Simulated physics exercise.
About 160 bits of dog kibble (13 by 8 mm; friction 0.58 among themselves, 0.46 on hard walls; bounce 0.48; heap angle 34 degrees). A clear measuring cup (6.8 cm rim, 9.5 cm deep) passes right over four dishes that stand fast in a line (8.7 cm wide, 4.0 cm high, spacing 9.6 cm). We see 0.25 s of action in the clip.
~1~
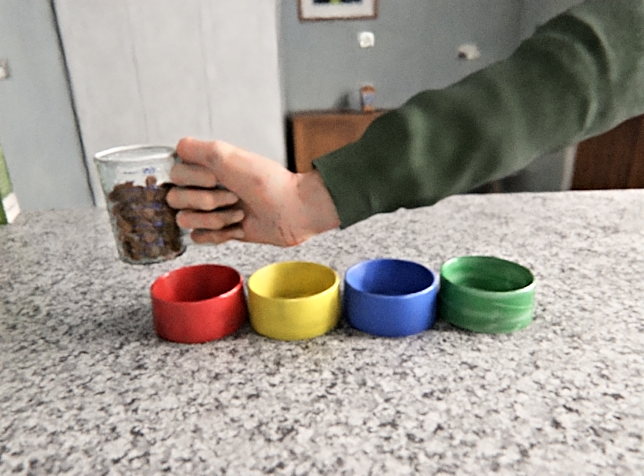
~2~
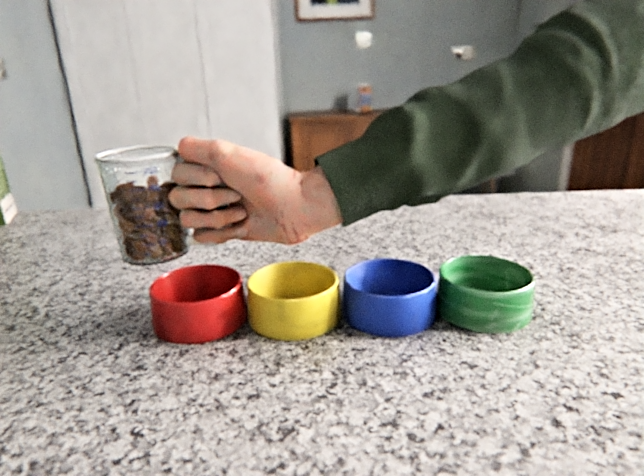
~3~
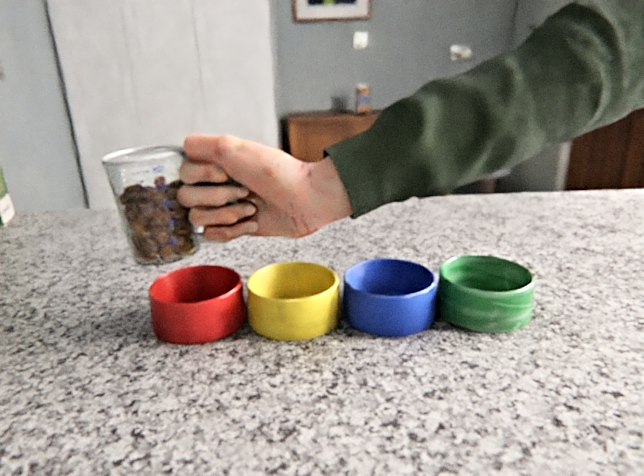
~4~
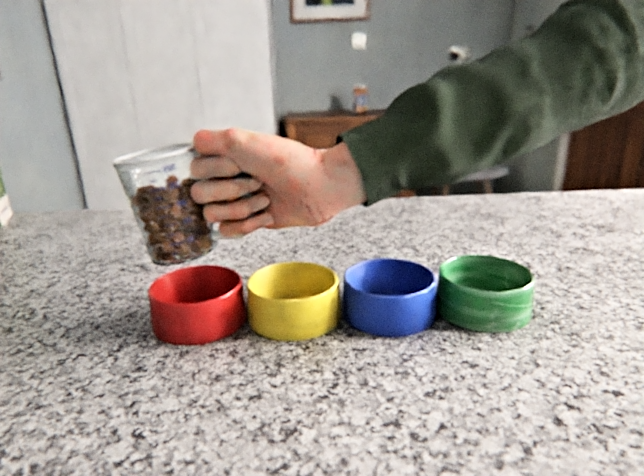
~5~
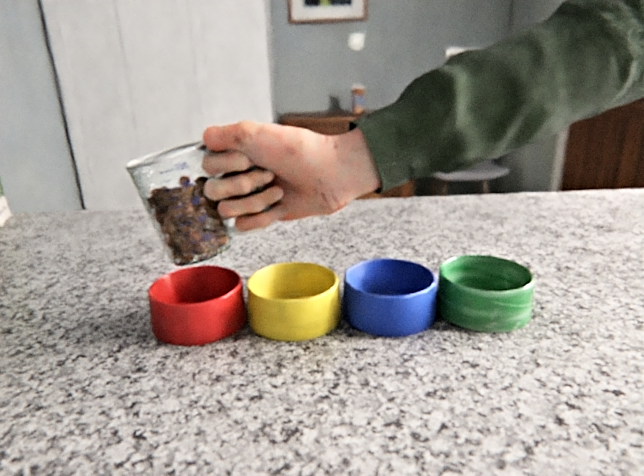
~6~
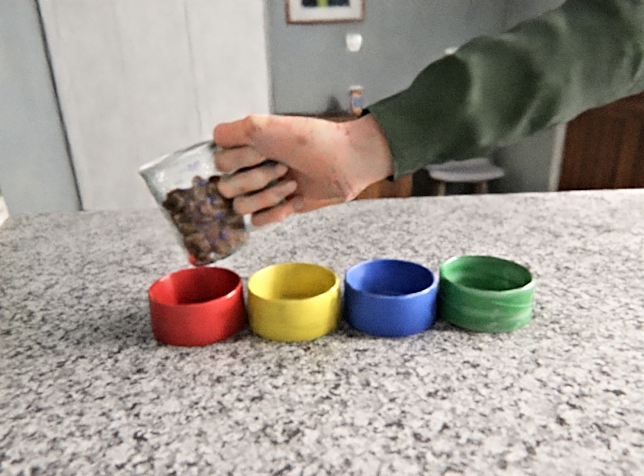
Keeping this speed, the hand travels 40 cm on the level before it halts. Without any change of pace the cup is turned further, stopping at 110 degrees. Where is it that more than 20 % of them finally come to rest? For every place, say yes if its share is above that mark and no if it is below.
Red dish: No, blue dish: No, green dish: Yes, yellow dish: No, counter: No.
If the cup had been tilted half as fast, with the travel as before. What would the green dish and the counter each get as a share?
Result - green dish: 90; counter: 10.
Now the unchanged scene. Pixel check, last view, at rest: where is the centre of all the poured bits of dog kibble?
Est. centre at rest: (490, 291) px.
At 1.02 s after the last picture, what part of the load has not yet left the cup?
Near 90 per cent of the load.
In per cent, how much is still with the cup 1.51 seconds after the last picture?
I'd say close to 50 per cent.
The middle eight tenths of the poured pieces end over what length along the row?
I'd put it near 6 cm.
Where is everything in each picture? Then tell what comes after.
In the first frame, cup at (146, 204), tilt 0 degrees, lip at (99, 154), moved 0.0 cm; middle of the pieces at (150, 212); red dish at (197, 283); yellow dish at (293, 280); blue dish at (390, 277); green dish at (487, 274).
In the second frame, cup at (148, 205), tilt 1 degrees, lip at (101, 155), moved 0.3 cm; middle of the pieces at (152, 212).
In the third frame, cup at (157, 205), tilt 4 degrees, lip at (107, 157), moved 1.1 cm; middle of the pieces at (161, 212).
In the fourth frame, cup at (170, 204), tilt 8 degrees, lip at (118, 161), moved 2.4 cm; middle of the pieces at (175, 212).
In the fifth frame, cup at (185, 204), tilt 13 degrees, lip at (130, 164), moved 3.8 cm; middle of the pieces at (190, 211).
In the sixth frame, cup at (200, 204), tilt 18 degrees, lip at (142, 169), moved 5.1 cm; middle of the pieces at (205, 211); red dish at (196, 285); yellow dish at (293, 281); blue dish at (390, 277); green dish at (486, 273).
Then, 0.61 s after the last picture, tilt 75 degrees; cup holds 100 %.
Then, 1.02 s after the last picture, tilt 110 degrees; cup holds 90 %, blue 5 %.
Then, 1.51 s after the last picture, tilt 110 degrees; cup holds 50 %, blue 5 %, green 45 %.
In the end, red 0 %, blue 5 %, green 80 %, yellow 0 %, counter 5 %, cup 10 %.
